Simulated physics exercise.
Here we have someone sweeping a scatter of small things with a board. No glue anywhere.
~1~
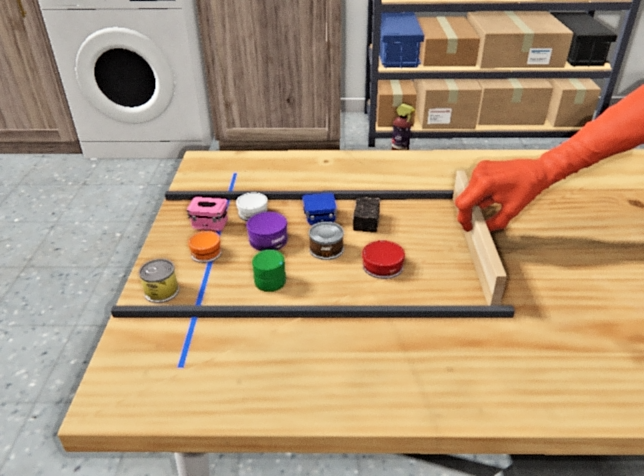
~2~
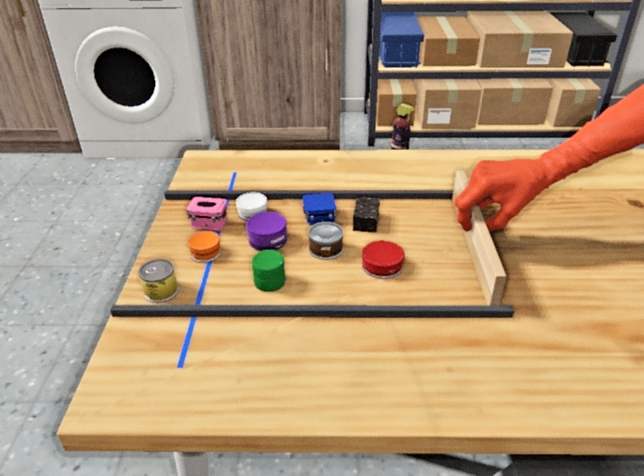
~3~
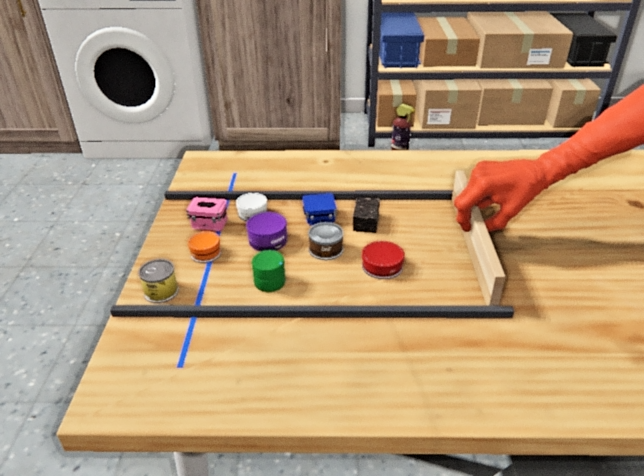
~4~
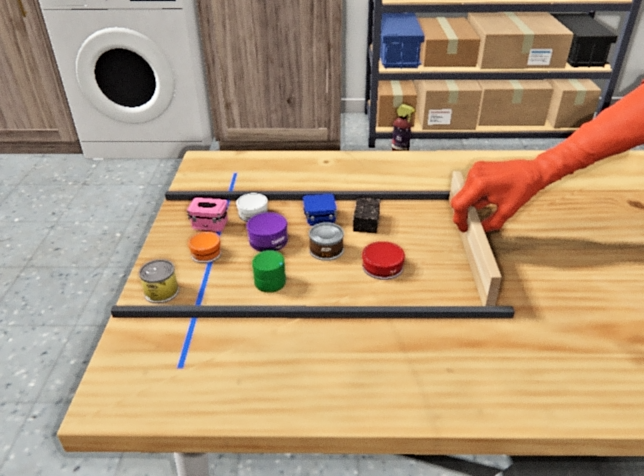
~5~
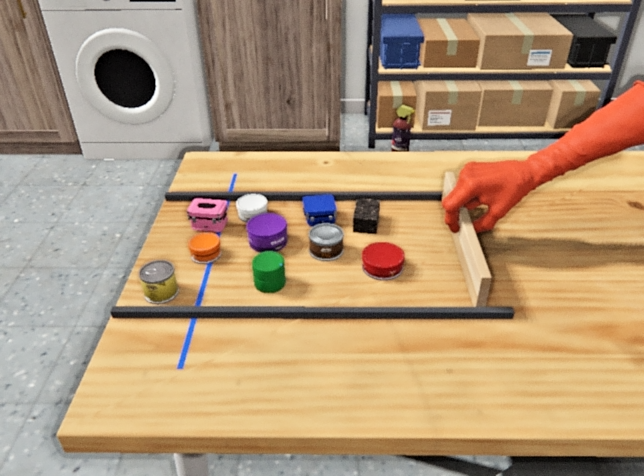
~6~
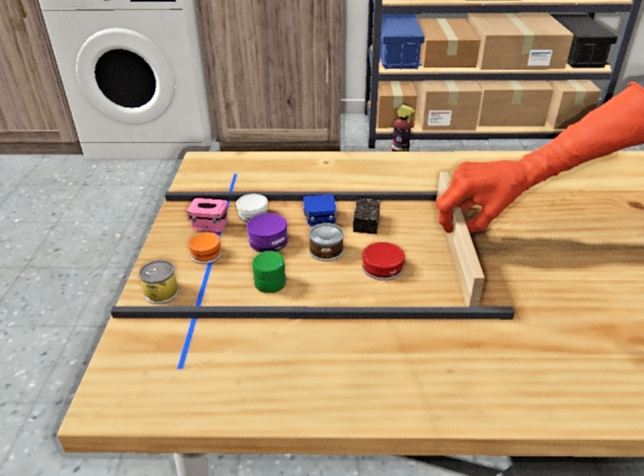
A hand in an orange-red glove holds an upright wooden board at the right of a wooden table, seen from above in a room with a washing machine and shelves of boxes. Pink, white, blue, black, purple, orange, grey, green, yellow and red containers and blocks sit between two dark rails, near a blue line at left. The hand slides the board slightly left, touching nothing, while the camera stays still.
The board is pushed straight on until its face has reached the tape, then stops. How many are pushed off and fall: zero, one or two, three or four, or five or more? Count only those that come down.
In the end the number that fall off is one or two.
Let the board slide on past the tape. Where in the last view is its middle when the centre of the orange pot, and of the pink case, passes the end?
About (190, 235), and (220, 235) for the other.
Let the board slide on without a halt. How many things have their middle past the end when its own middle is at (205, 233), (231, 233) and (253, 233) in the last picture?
The counts: 2, 0 and 0.
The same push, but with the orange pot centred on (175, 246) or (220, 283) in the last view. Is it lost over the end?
Place by place, it is kept; holds on.
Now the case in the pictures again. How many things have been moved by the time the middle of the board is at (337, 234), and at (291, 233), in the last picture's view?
At the one place 4, at the other 7.
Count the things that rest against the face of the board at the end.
In contact: 4.
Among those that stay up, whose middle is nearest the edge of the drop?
The white pot ends nearest.
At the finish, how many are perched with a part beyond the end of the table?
That would be 1.
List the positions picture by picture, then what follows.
In the first frame, yellow pot (159, 281); pink case (209, 215); orange pot (205, 247); board (476, 232); tape (214, 248).
In the second frame, pink case (208, 214); blue case (319, 210).
In the third frame, orange pot (205, 247); brown tin (326, 241).
In the fourth frame, yellow pot (159, 281); black block (367, 216).
In the fifth frame, pink case (208, 216); purple tub (268, 233).
In the sixth frame, yellow pot (159, 282); pink case (209, 216); orange pot (205, 248); board (457, 234); tape (214, 249).
Early on, none off yet; yellow pot at rest near (159, 282); pink case at rest near (209, 216); orange pot at rest near (205, 248).
A while later, none off yet; yellow pot at rest near (159, 282); pink case at rest near (207, 216); orange pot at rest near (205, 248).
Finally, the number that fall off is one or two; lost, pink case.
